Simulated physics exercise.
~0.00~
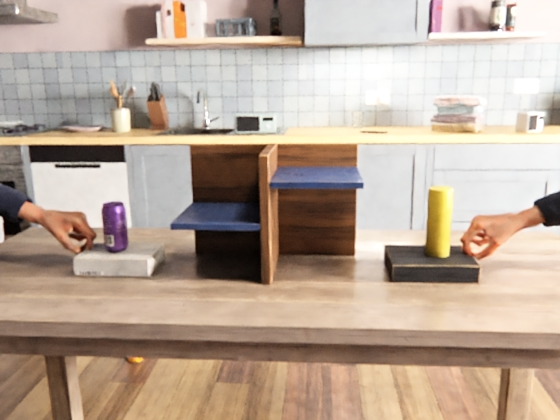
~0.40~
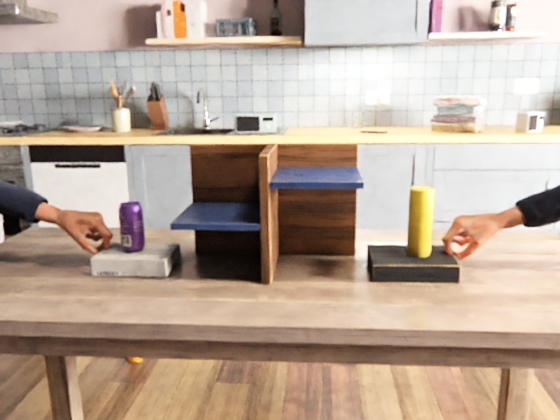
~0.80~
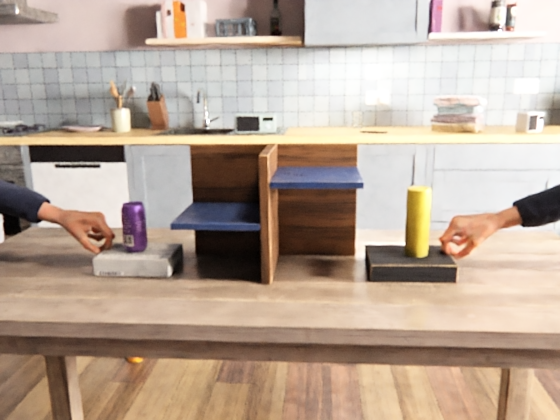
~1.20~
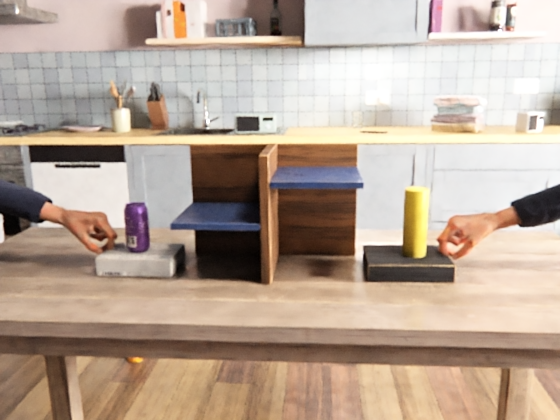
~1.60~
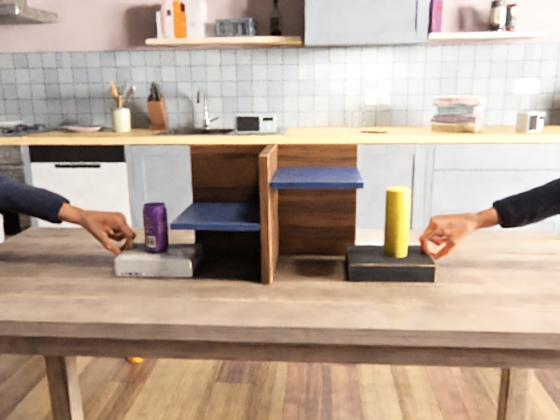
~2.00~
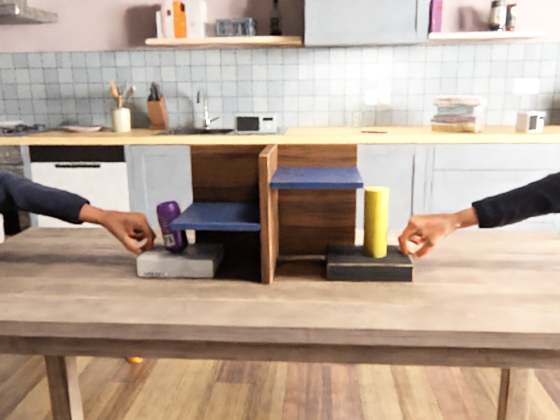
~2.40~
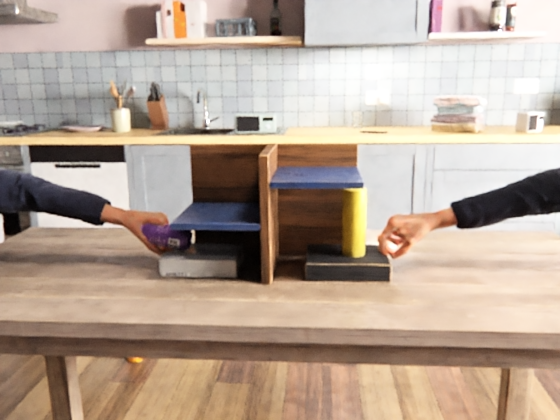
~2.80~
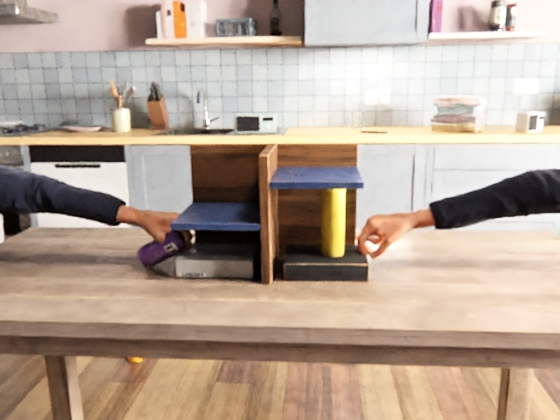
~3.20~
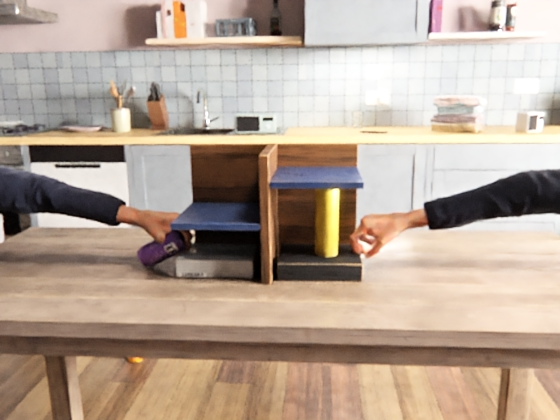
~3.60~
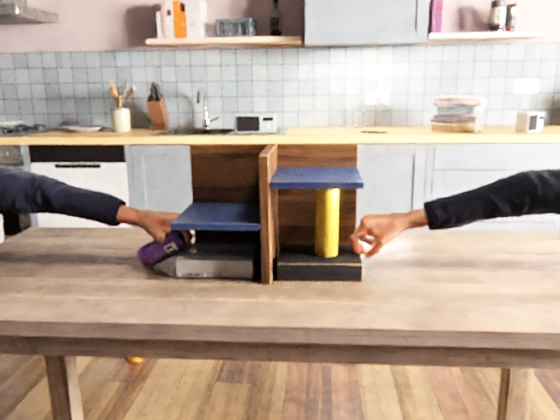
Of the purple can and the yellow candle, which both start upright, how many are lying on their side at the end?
One of them is lying on its side at the end, the purple can, while the yellow candle is still upright under the right shelf.
